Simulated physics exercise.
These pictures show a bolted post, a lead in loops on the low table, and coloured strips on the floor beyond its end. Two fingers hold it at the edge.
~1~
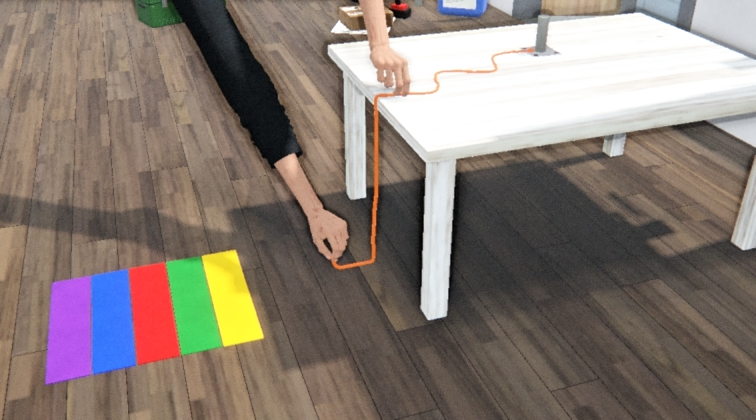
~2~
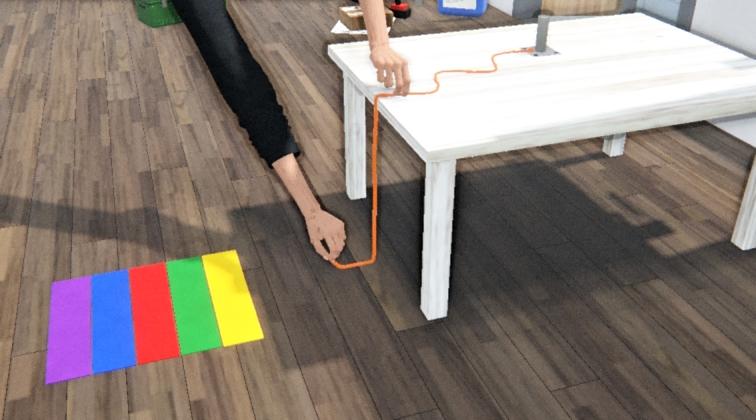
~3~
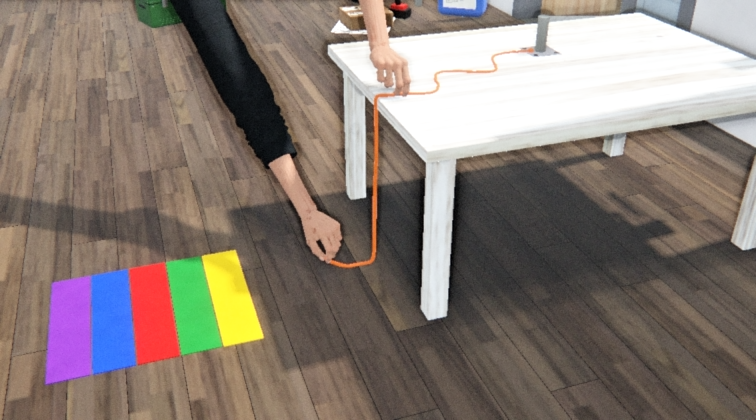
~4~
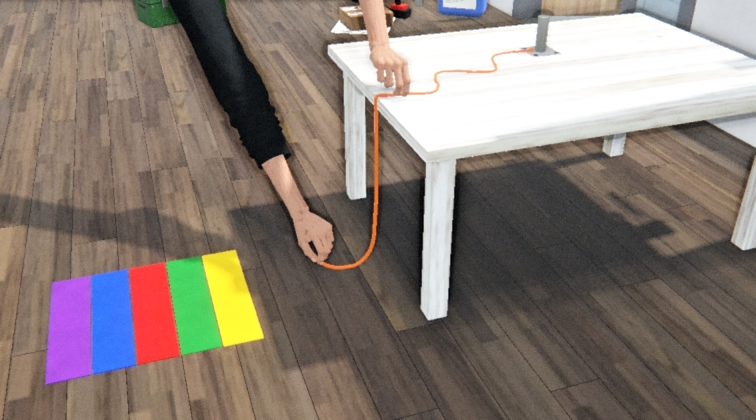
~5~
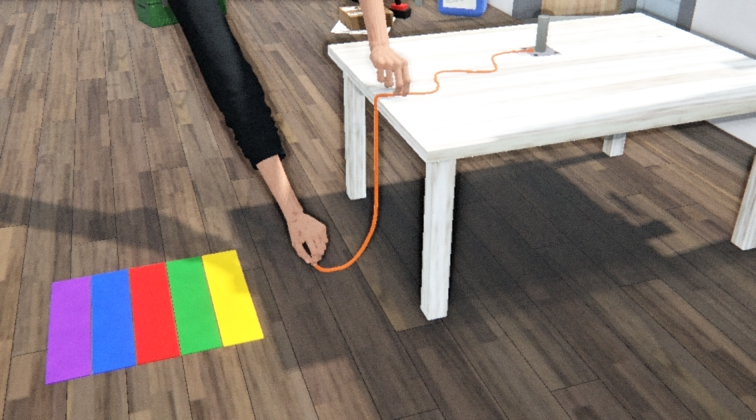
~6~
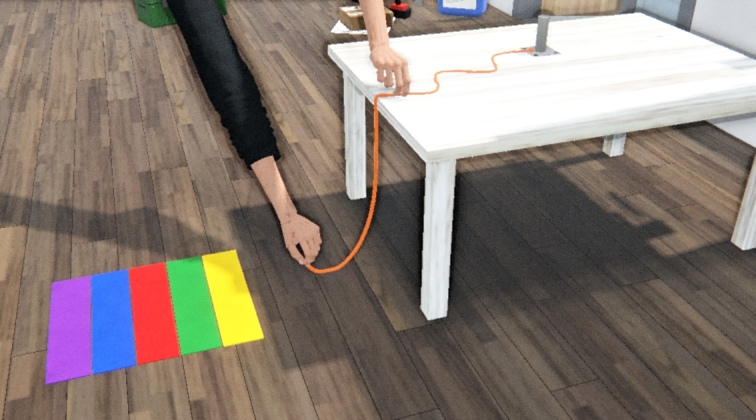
On a wooden floor beside a low white table, one hand holds an orange cord at the table's edge while another draws its hanging end slightly left, the cord's sharp bend loosening into a curve near five coloured strips.
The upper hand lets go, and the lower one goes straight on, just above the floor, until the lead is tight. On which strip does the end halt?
It gets as far as the red strip.
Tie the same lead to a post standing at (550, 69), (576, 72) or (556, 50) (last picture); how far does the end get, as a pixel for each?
Near (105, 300), (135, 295) and (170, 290).
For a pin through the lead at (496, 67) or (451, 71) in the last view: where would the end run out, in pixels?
Try by try, around (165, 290) and (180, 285).
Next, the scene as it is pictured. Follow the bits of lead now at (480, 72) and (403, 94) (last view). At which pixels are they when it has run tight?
The first at (449, 70), the second at (342, 114).
Early on, end near (206, 281); over green.
Midway, end near (164, 289); over red.
At the end of the slack, end near (139, 294); over red. The red one.
